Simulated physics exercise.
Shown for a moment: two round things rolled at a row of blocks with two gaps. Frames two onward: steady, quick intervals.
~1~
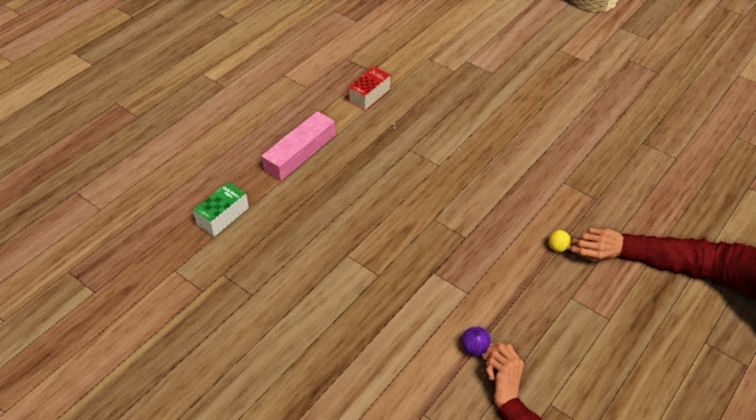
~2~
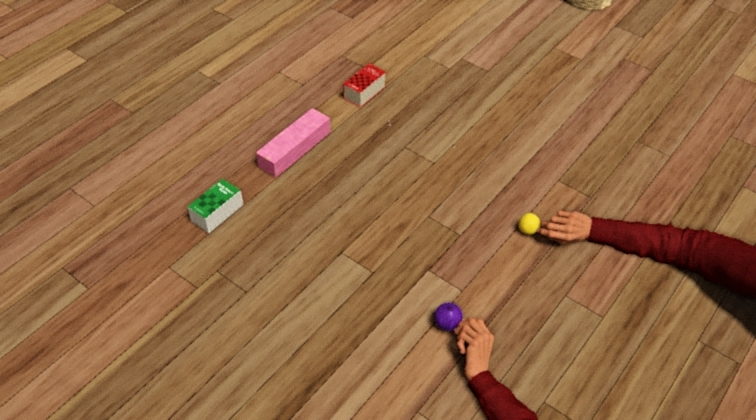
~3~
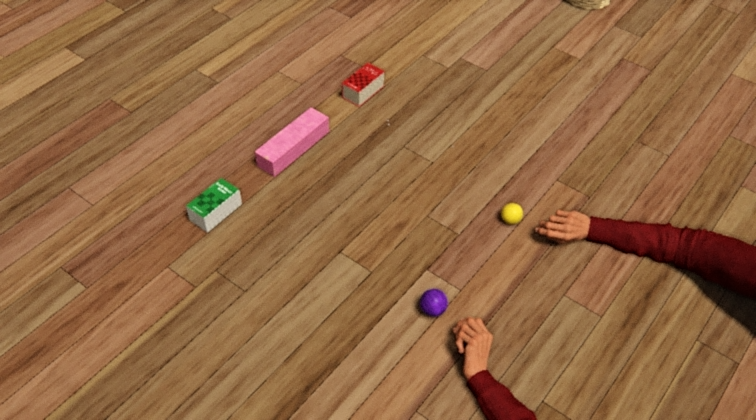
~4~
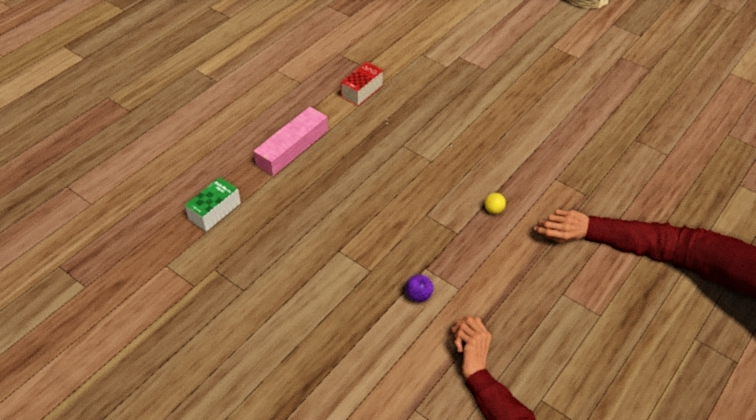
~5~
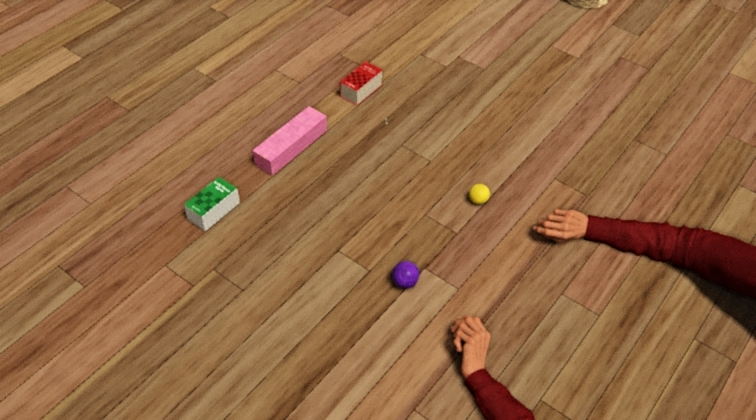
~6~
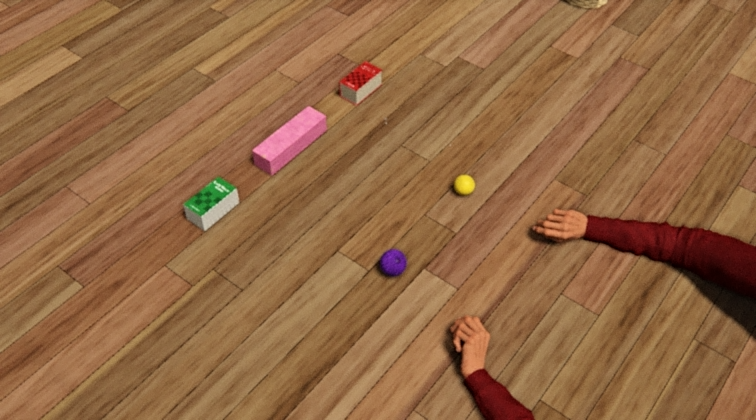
We see two hands release a purple ball and a yellow ball on a wooden floor, and both roll up and to the left, side by side, while the green, pink and red blocks stay in a spaced row.
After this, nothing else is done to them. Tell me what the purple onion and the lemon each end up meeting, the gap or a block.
At the end, the purple onion will probably have its path cut off, the lemon will probably have a clear path.
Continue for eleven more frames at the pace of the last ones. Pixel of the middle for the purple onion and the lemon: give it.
By then the purple onion sits at pixel (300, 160) while the lemon sits at pixel (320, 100).
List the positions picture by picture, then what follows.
In the first picture, purple onion (476, 341) under the hand; lemon (559, 241) under the hand; red book (370, 88).
In the second picture, purple onion (449, 316); lemon (529, 224).
In the third picture, purple onion (434, 302); lemon (512, 213).
In the fourth picture, purple onion (419, 288); lemon (495, 204).
In the fifth picture, purple onion (406, 275); lemon (480, 194).
In the sixth picture, purple onion (393, 263); lemon (464, 185); pink block (291, 140).
Then, 0.40 s past the last view, purple onion coming back near (296, 161); lemon heading on near (333, 106).
Then, 1.02 s past the last view, purple onion coming back near (357, 152); lemon heading on near (176, 10).
Finally, the purple onion hits a block; the lemon passes through its gap.
